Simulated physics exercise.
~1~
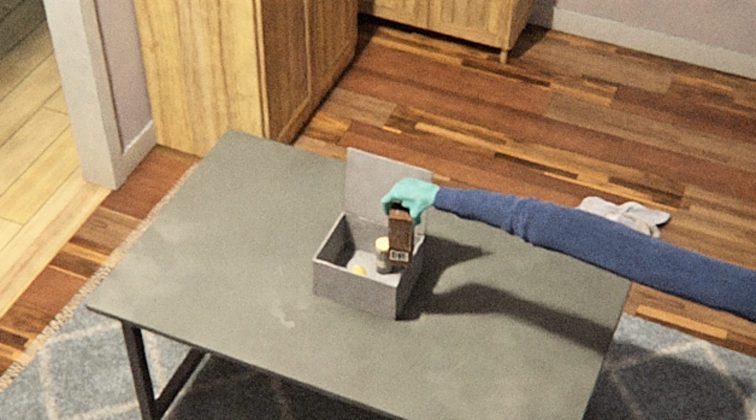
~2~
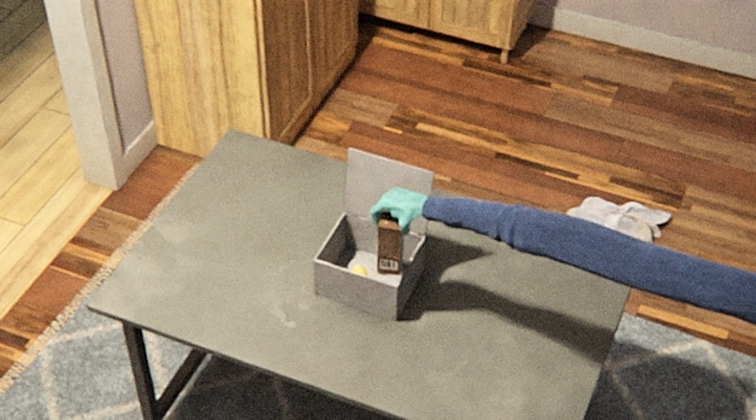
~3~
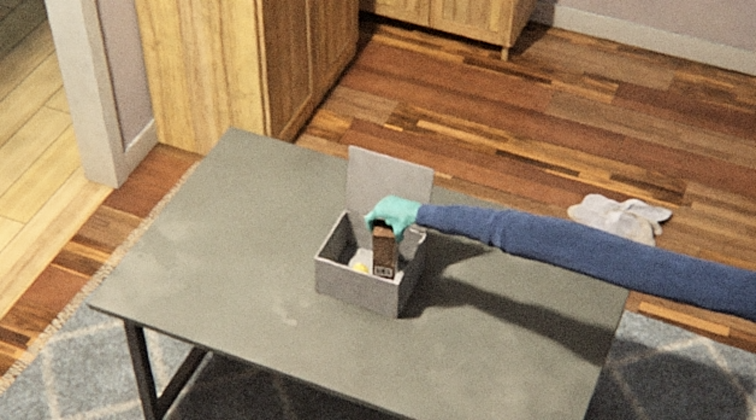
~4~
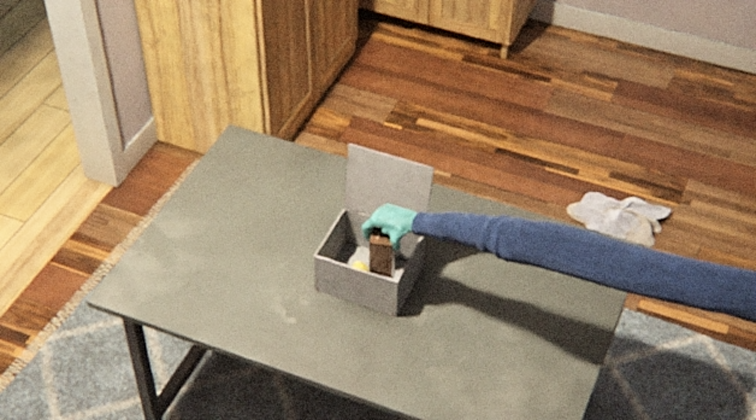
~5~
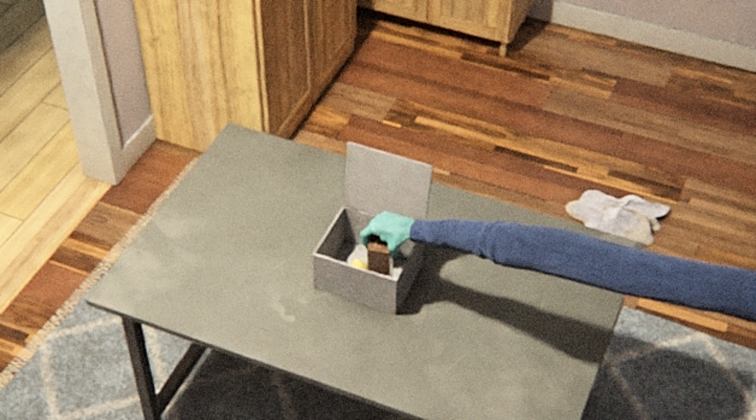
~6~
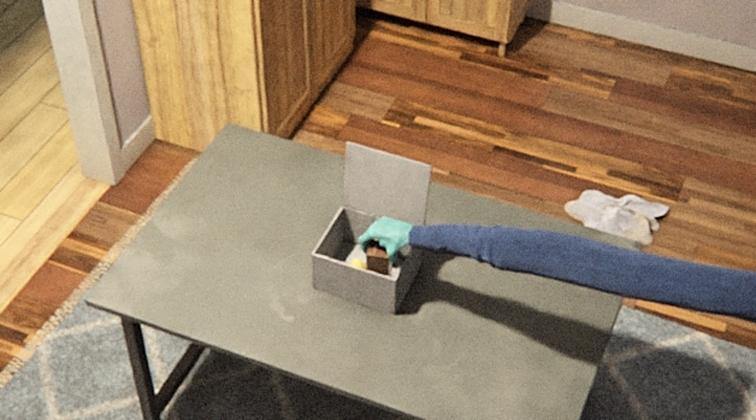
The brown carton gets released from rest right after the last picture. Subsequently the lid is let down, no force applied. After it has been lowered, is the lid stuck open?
Open.
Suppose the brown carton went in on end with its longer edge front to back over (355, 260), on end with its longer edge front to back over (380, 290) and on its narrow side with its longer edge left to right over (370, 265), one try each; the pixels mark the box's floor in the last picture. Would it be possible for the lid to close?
First, it will not close; second, it stays ajar; third, it closes.
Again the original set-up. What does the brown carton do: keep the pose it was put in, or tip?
Well, it stays just as set.
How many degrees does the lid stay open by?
Lid angle from rim - close to 20°.
Then, 1.40 s past the last view, lid 78° above the rim.
Then, 1.70 s past the last view, lid 48° above the rim.
Finally, lid 20° above the rim; all 3 still in place. Final places as the last picture's camera would see them, brown carton near (379, 270).
